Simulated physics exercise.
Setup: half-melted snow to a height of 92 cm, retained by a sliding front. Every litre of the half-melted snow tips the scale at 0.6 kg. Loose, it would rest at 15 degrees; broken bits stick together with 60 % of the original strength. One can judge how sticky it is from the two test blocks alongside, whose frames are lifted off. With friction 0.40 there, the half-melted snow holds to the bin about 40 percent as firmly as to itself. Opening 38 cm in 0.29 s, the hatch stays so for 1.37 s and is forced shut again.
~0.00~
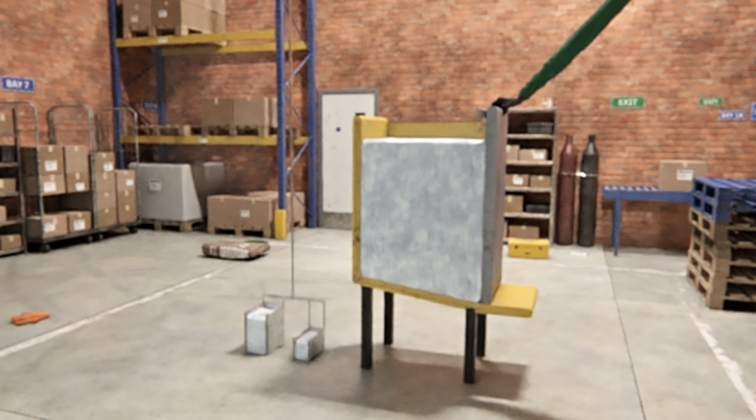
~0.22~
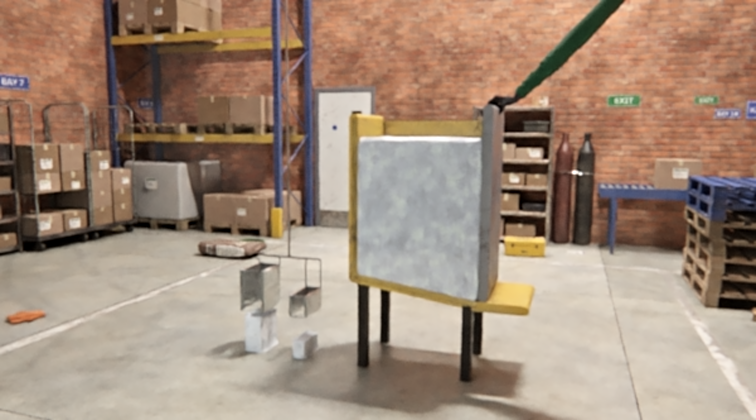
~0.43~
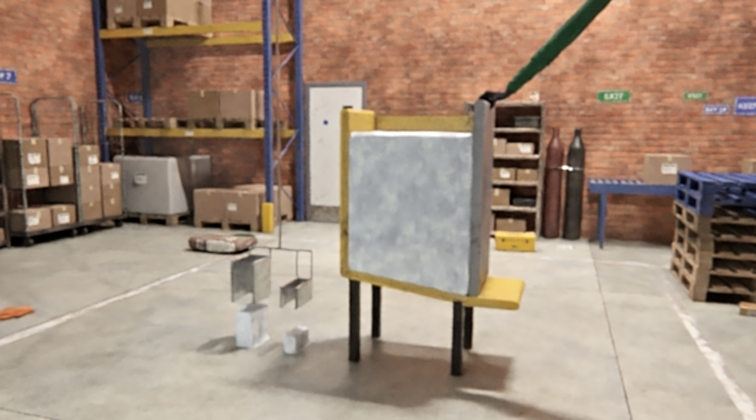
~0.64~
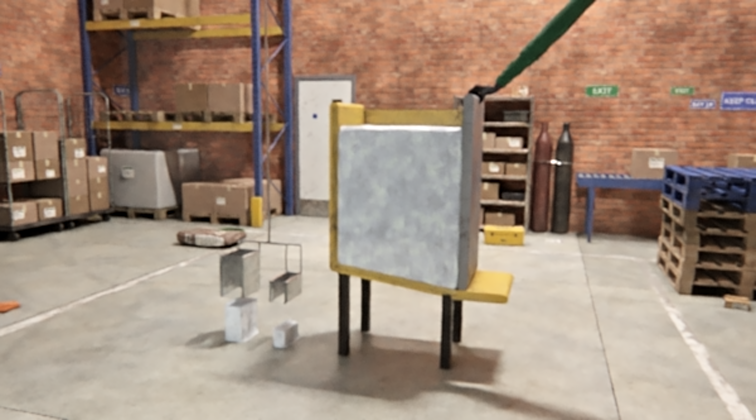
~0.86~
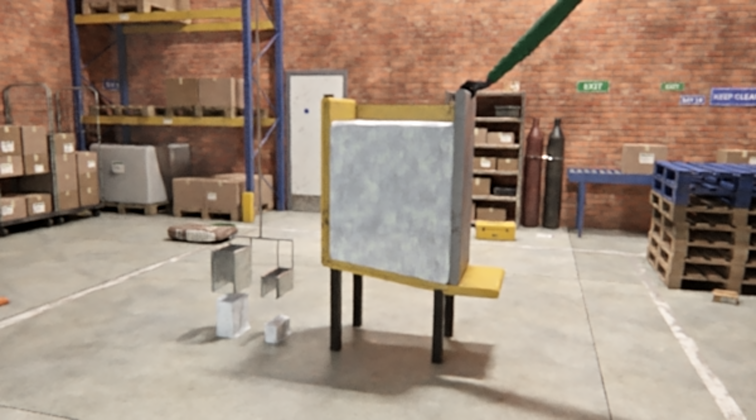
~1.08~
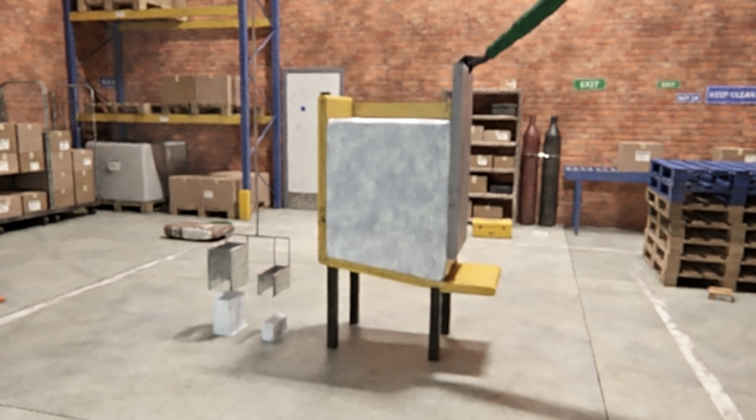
In a brick-walled warehouse, metal sleeves lift off two pale blocks, then a bin's side panel rises slightly.
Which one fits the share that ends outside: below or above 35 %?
It is below.
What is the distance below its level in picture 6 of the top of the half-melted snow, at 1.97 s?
The difference comes to roughly 4 cm.
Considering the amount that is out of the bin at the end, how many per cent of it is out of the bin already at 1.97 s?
That figure sits at some 50 percent.
After 1.48 s, the hatch is 38 cm open and 1 % is out.
After 1.97 s, the hatch is 38 cm open and 10 % is out.
After 2.45 s, the hatch is 38 cm open and 14 % is out.
After 2.93 s, the hatch is 9.9 cm open and 19 % is out.
After 3.52 s, at the end, the hatch is shut and 20 % is out.
